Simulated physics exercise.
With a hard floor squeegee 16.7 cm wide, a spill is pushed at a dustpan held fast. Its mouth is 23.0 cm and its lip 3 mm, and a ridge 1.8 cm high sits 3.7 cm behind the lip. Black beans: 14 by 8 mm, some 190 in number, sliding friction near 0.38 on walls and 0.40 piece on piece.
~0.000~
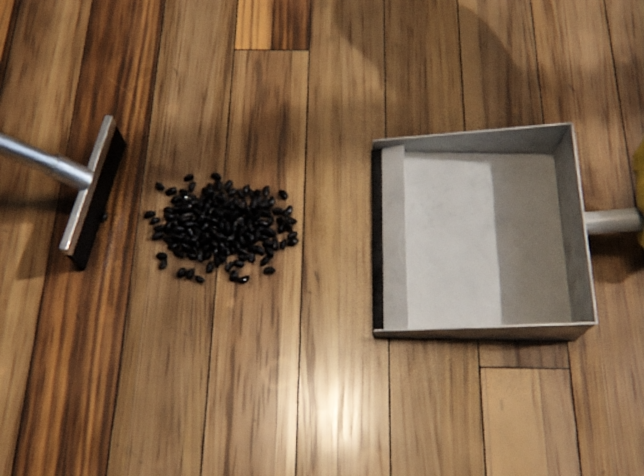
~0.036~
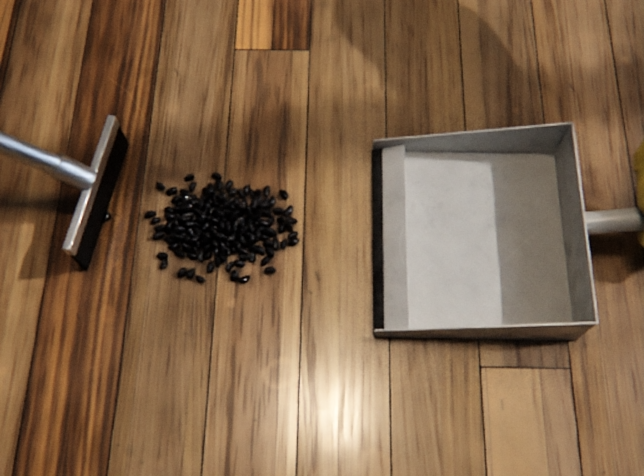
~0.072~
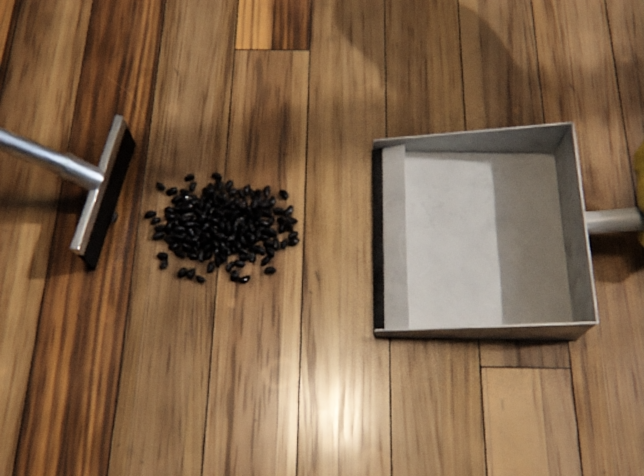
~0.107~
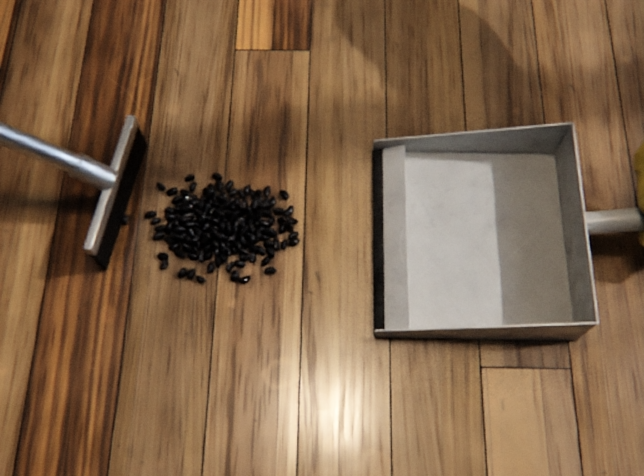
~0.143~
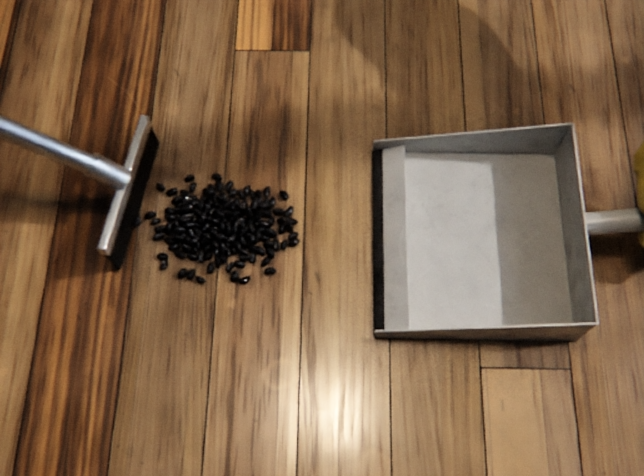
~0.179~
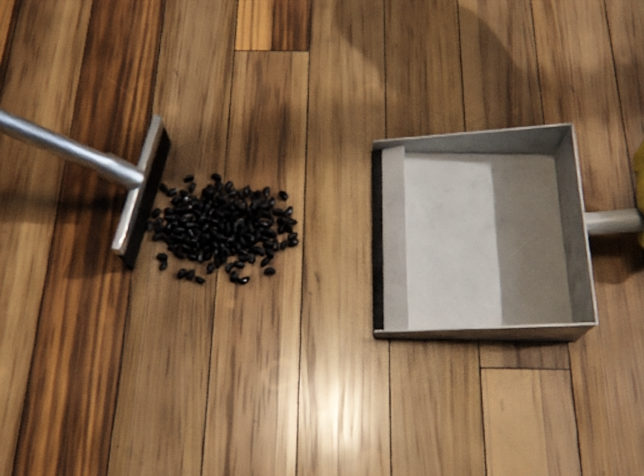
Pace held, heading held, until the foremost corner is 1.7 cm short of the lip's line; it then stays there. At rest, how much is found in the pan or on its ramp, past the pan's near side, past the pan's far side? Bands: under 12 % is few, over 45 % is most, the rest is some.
In the pan or on its ramp: Some; past the pan's near side: Few; past the pan's far side: Few.
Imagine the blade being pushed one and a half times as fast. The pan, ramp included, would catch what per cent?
I'd guess it lands at about 20 per cent.
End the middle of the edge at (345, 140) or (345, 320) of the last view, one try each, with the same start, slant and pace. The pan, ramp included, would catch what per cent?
The two tries give roughly 0 and 20 %.
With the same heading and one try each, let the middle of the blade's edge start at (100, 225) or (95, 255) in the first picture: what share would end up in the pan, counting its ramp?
Around 30 percent, then around 25 percent.
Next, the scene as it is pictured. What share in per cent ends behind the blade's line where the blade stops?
Some 25 percent, give or take.
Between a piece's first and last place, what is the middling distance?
Some 16 cm.
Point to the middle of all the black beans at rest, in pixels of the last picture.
Around (362, 240).
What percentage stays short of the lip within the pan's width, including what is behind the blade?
About 75 per cent.
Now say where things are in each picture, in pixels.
The first picture shows blade from (68, 250) to (111, 124), moved 0.0 cm, 0 of the pieces shifted so far; middle of the pieces at (224, 222); pan at (485, 241).
The second picture shows blade from (71, 250) to (114, 124), moved 0.3 cm, 0 of the pieces shifted so far; middle of the pieces at (225, 222).
The third picture shows blade from (79, 250) to (121, 123), moved 1.1 cm, 1 of the pieces shifted so far; middle of the pieces at (225, 222).
The fourth picture shows blade from (91, 250) to (133, 123), moved 2.4 cm, 1 of the pieces shifted so far; middle of the pieces at (225, 222).
The fifth picture shows blade from (105, 250) to (146, 124), moved 4.0 cm, 1 of the pieces shifted so far; middle of the pieces at (225, 222).
The sixth picture shows blade from (119, 250) to (159, 123), moved 5.5 cm, 3 of the pieces shifted so far; middle of the pieces at (224, 223); pan at (486, 241). Its pace works out near 0.43 m/s, heading 2 degrees away from the viewer's side.
After 0.44 s, middle of the blade 15 cm from the lip; 0 % over the lip, far side 0 %, near side 0 %.
After 0.62 s, middle of the blade 7 cm from the lip; 0 % over the lip, far side 0 %, near side 0 %.
Then, at 0.92 s, middle of the blade 3 cm from the lip; 20 % over the lip, far side 0 %, near side 0 %.
At rest (1.8 s), pan 20 %, near side 0 %, far side 0 %, in front of the lip or behind the blade 75 %.
